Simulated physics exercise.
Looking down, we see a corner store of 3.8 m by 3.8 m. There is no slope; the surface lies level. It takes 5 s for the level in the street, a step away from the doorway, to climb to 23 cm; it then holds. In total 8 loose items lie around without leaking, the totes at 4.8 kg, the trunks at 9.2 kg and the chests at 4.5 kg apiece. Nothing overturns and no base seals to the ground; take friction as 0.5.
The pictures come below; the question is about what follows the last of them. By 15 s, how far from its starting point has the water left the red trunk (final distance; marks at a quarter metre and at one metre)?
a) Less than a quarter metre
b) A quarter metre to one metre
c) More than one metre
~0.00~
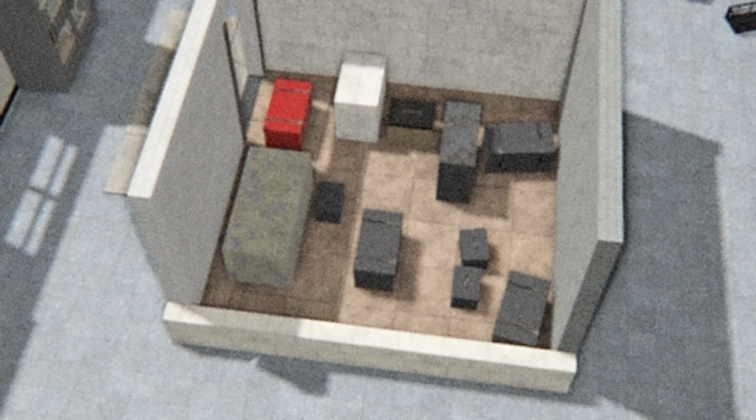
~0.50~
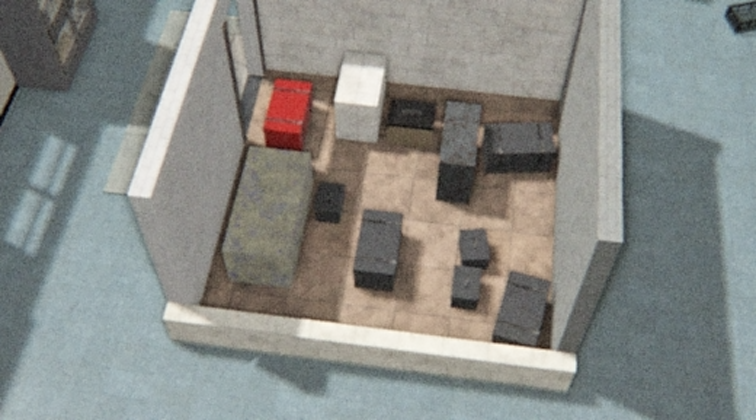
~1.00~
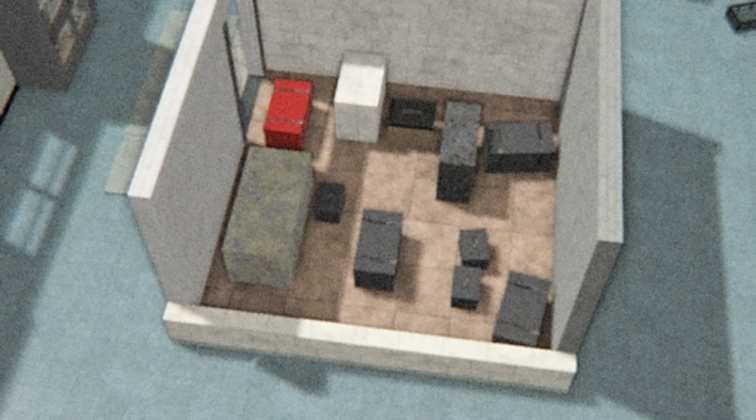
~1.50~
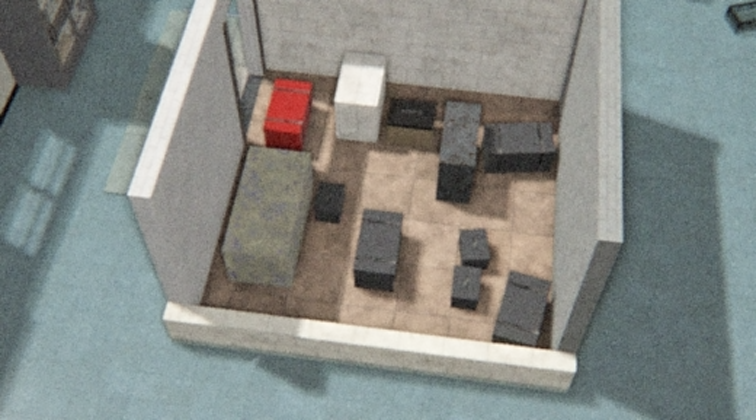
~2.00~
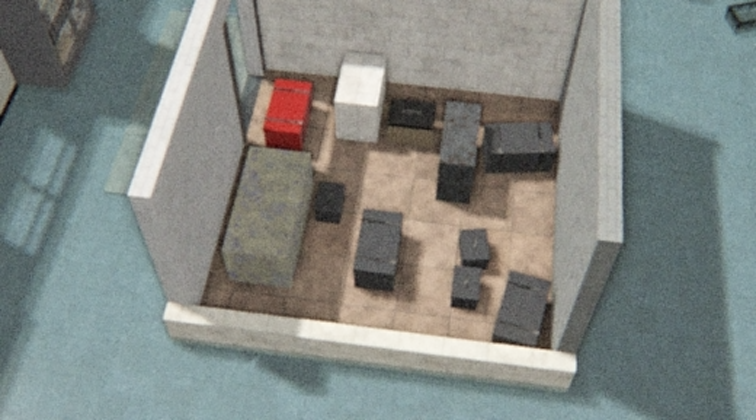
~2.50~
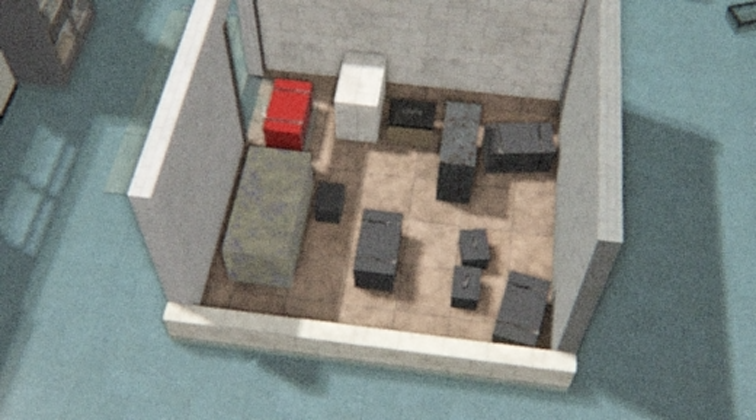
More than one metre.
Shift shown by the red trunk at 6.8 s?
Around 250 centimetres.
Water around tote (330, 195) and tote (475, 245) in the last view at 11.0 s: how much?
Depths: Near 9 cm, then near 10 cm.
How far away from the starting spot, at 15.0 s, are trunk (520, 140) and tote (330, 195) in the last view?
In turn: 40 cm, 150 cm.
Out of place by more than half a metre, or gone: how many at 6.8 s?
That would be 2.
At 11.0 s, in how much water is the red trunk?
Depth approx. 10 cm.
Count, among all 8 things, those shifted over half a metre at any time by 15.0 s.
It works out to 7.
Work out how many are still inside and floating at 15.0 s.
At that moment it comes to 8.
After 3.5 s the red trunk is near (310, 114), 0.3 m from its start, aground; 0 afloat.
After 6.8 s the red trunk is near (458, 213), 2.5 m from its start, aground; 0 afloat.
After 11.0 s the red trunk is near (476, 205), 2.6 m from its start, afloat; 8 afloat.
After 15.0 s the red trunk is near (435, 243), 2.6 m from its start, afloat; 8 afloat.
